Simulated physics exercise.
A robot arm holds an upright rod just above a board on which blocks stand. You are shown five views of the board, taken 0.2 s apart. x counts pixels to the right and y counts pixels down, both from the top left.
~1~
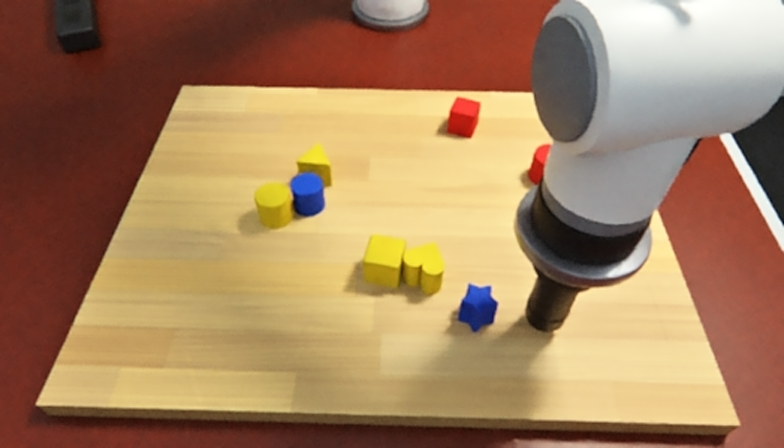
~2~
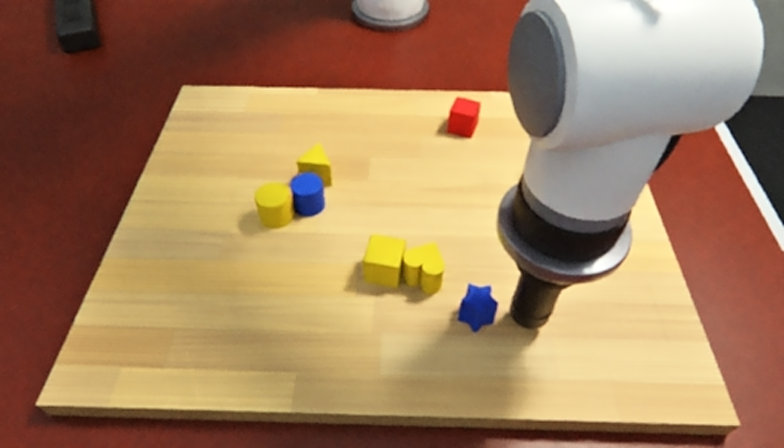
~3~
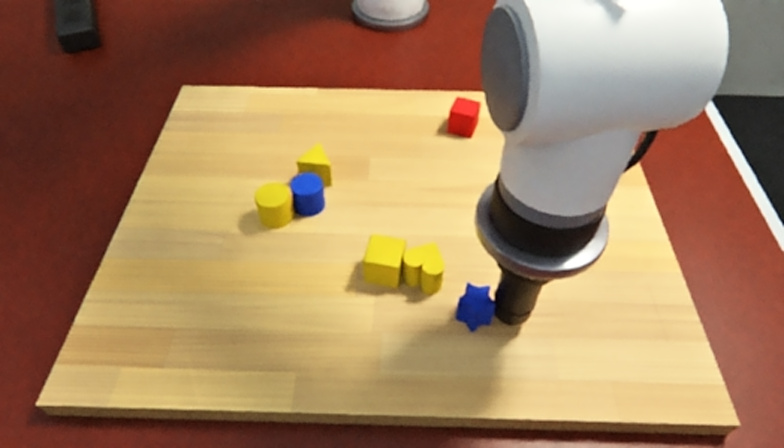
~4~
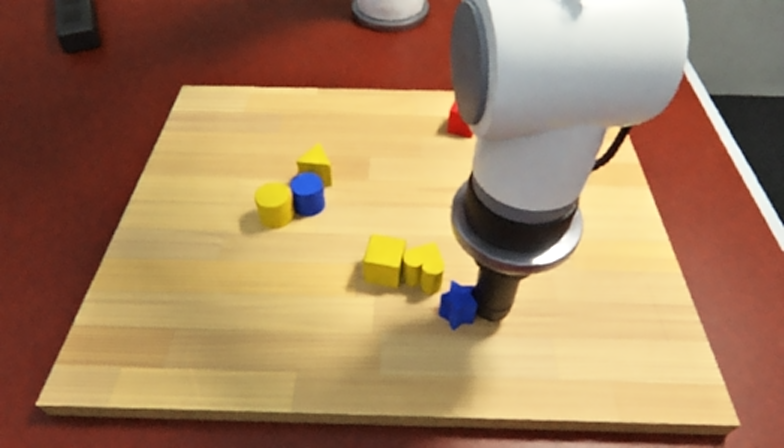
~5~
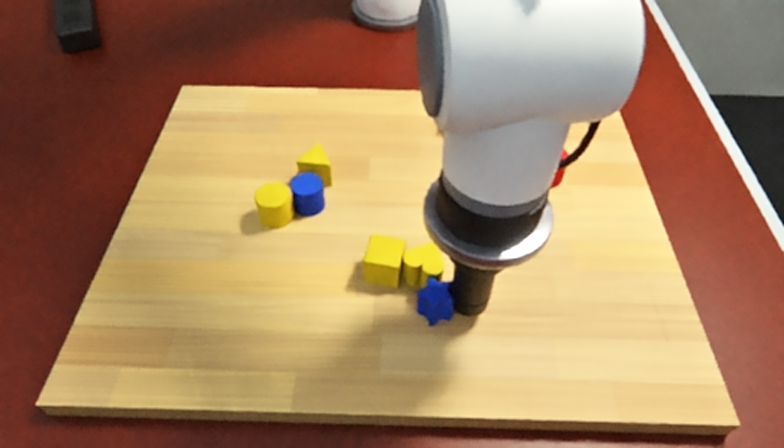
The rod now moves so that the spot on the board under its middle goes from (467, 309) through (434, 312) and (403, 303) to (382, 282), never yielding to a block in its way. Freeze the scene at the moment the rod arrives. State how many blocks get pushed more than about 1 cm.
I'm going with two.
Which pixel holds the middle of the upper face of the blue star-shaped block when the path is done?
I predict (361, 285).
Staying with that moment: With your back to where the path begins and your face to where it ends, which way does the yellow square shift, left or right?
The shift goes right.
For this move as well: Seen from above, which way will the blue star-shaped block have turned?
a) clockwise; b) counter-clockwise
b
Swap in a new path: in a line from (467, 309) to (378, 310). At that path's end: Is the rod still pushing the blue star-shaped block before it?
Yes, it checks out.
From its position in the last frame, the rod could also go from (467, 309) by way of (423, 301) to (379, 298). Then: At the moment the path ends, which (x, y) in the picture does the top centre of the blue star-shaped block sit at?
Its top centre lands on (345, 282).
What follows on the original path. Halfway along, rod at (417, 301); blue star-shaped block at (384, 292).
At the end, rod at (382, 274); yellow square at (369, 229); yellow heart block still; blue star-shaped block at (361, 285), turned 45° anticlockwise.
